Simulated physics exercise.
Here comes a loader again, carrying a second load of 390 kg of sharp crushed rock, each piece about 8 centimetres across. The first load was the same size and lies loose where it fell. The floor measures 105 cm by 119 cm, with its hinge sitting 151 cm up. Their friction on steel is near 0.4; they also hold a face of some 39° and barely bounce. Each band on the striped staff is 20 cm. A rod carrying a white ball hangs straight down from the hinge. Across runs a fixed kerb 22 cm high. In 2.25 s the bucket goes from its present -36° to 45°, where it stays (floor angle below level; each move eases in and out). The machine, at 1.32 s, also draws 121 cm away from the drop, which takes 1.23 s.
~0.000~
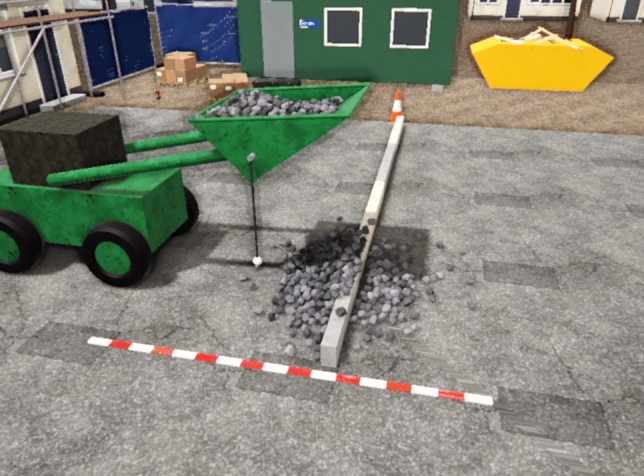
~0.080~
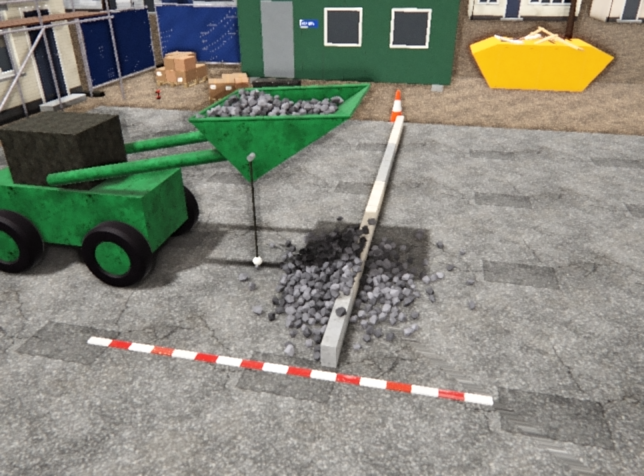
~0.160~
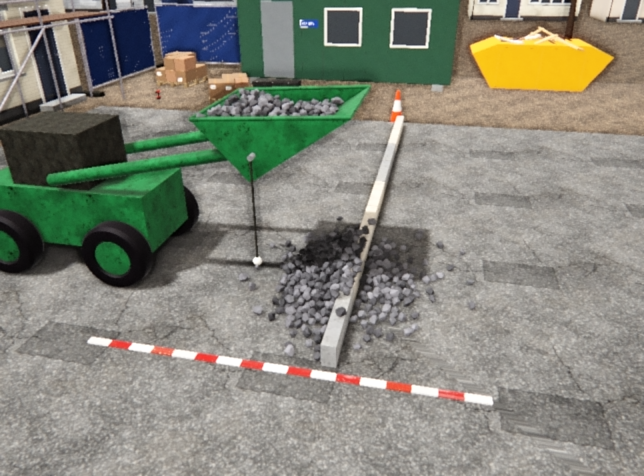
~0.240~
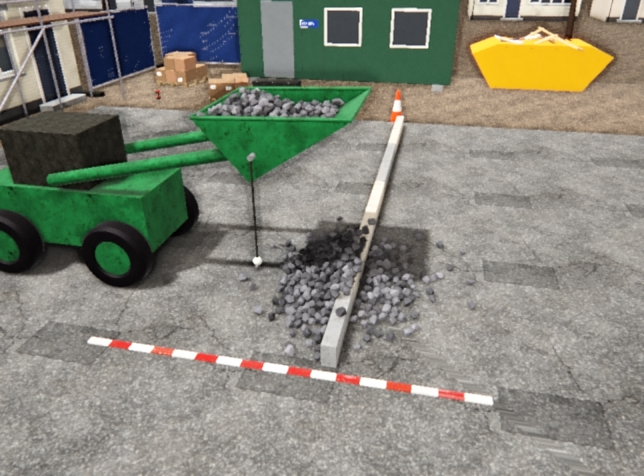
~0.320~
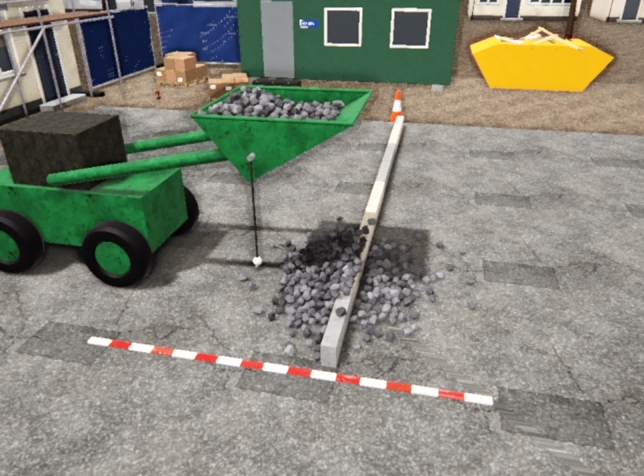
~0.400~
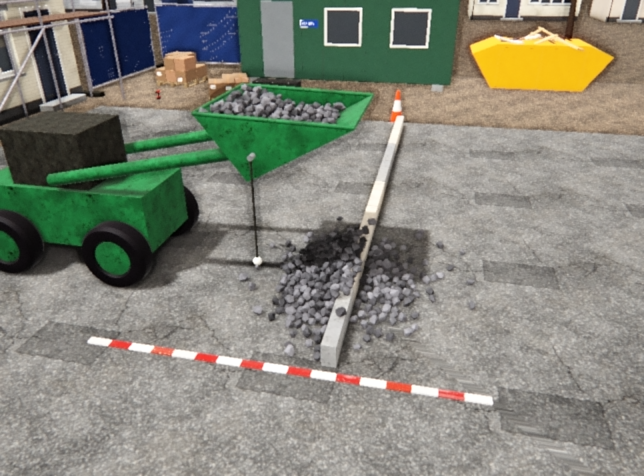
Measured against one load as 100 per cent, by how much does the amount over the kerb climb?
The amount climbs by some 1 per cent of a load.
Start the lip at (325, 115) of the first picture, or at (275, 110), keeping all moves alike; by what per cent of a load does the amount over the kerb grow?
Roughly 0 and 0 percent, in that order.
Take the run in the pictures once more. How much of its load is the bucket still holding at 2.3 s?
About 0 percent is still in there.
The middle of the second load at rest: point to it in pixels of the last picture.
Roughly pixel (286, 266) in the last view.
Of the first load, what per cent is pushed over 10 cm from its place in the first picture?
Roughly 5 percent.
After 1.7 s the floor is at 32°; in per cent of one load, 92 in the bucket, 86 on this side of the kerb, 22 over the kerb; the foremost stones are at (450, 274).
After 2.3 s the floor is at 45°; in per cent of one load, 0 in the bucket, 177 on this side of the kerb, 23 over the kerb; the foremost stones are at (450, 274).
After 3.0 s the floor is at 45°; in per cent of one load, 0 in the bucket, 177 on this side of the kerb, 23 over the kerb; the foremost stones are at (450, 274).
After 5.7 s the floor is at 45°; in per cent of one load, 0 in the bucket, 177 on this side of the kerb, 23 over the kerb; the foremost stones are at (450, 274). Net gain over the kerb, 1.
